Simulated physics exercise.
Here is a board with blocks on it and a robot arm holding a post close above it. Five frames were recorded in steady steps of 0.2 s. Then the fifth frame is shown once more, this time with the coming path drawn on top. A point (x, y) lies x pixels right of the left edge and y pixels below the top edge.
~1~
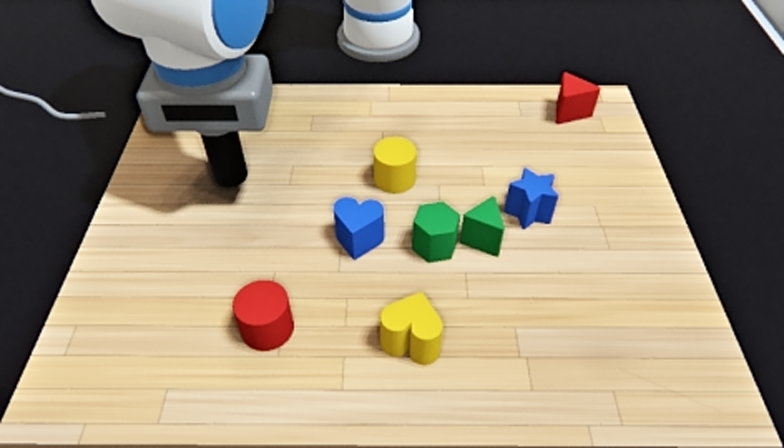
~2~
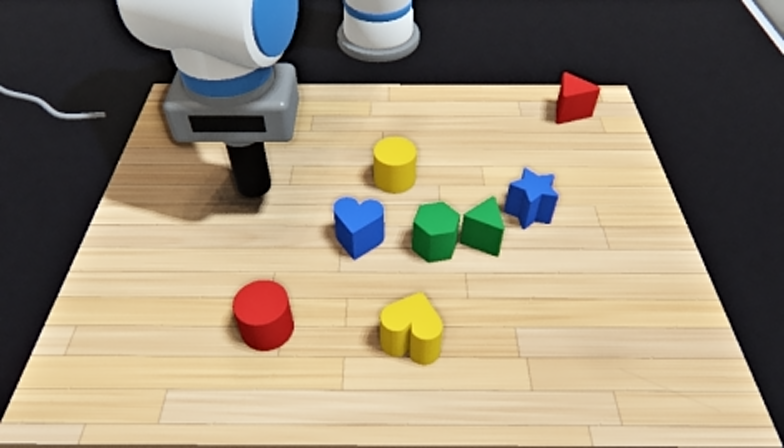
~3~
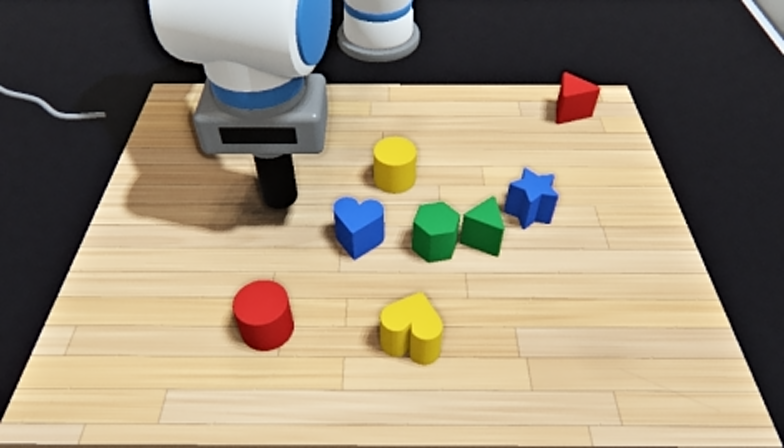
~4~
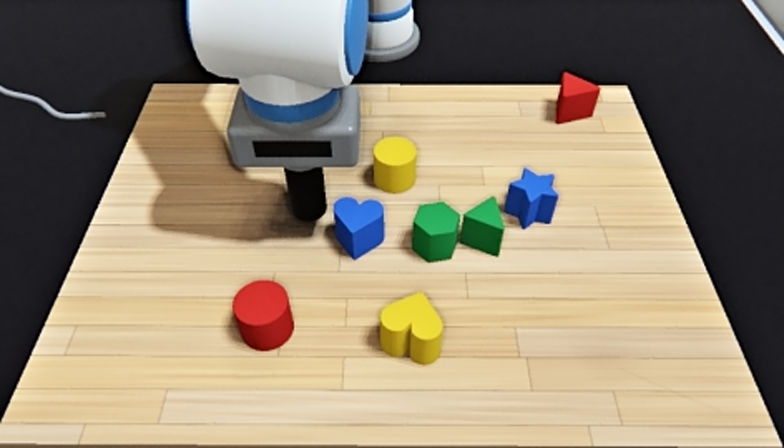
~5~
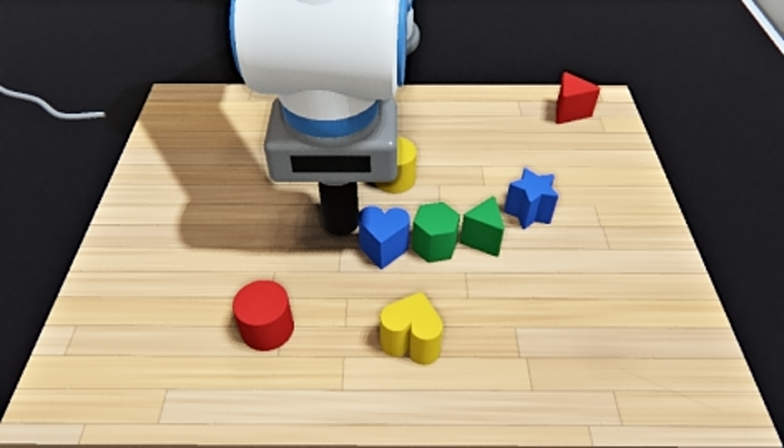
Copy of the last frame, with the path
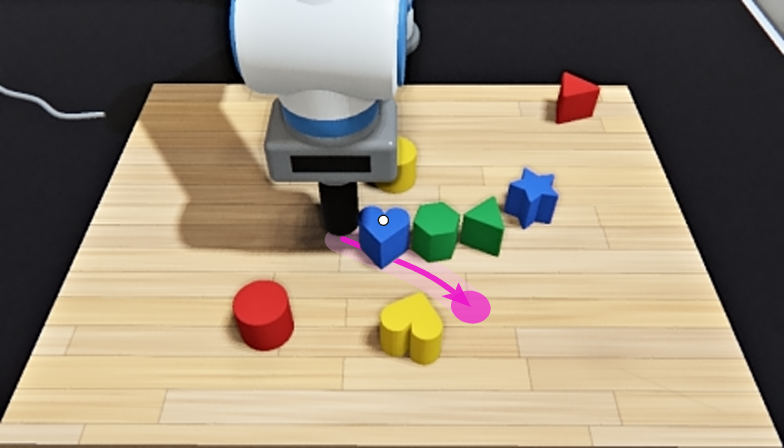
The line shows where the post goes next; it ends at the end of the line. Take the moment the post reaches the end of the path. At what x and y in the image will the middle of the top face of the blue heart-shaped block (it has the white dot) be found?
Roughly at (519, 302).
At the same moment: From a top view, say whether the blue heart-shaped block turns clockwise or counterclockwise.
Viewed from overhead, the blue heart-shaped block winds up turned clockwise.
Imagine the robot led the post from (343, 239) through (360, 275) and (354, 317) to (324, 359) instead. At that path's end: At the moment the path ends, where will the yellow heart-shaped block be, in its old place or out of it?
Left where it is.
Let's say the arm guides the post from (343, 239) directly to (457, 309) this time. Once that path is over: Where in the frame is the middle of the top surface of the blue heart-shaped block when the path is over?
It ends at (508, 272).
Path on the board, from (343, 239) over (386, 257) and (431, 277) to (471, 307); the dot is on the blue heart-shaped block.
On the path given first. One third of the way, post (387, 242); blue heart-shaped block (429, 245), turned 20° clockwise; green hexagon (462, 222), turned 65° anticlockwise; green triangular piece (494, 210), turned 20° clockwise.
Two thirds of the way, post (433, 262); blue heart-shaped block (474, 271), turned 35° clockwise; green hexagon (462, 222), turned 65° anticlockwise; green triangular piece (494, 210), turned 20° clockwise.
At the end, post (473, 292); blue heart-shaped block (519, 302), turned 35° clockwise; yellow heart-shaped block in place; green hexagon (462, 222), turned 65° anticlockwise; green triangular piece (494, 210), turned 20° clockwise.
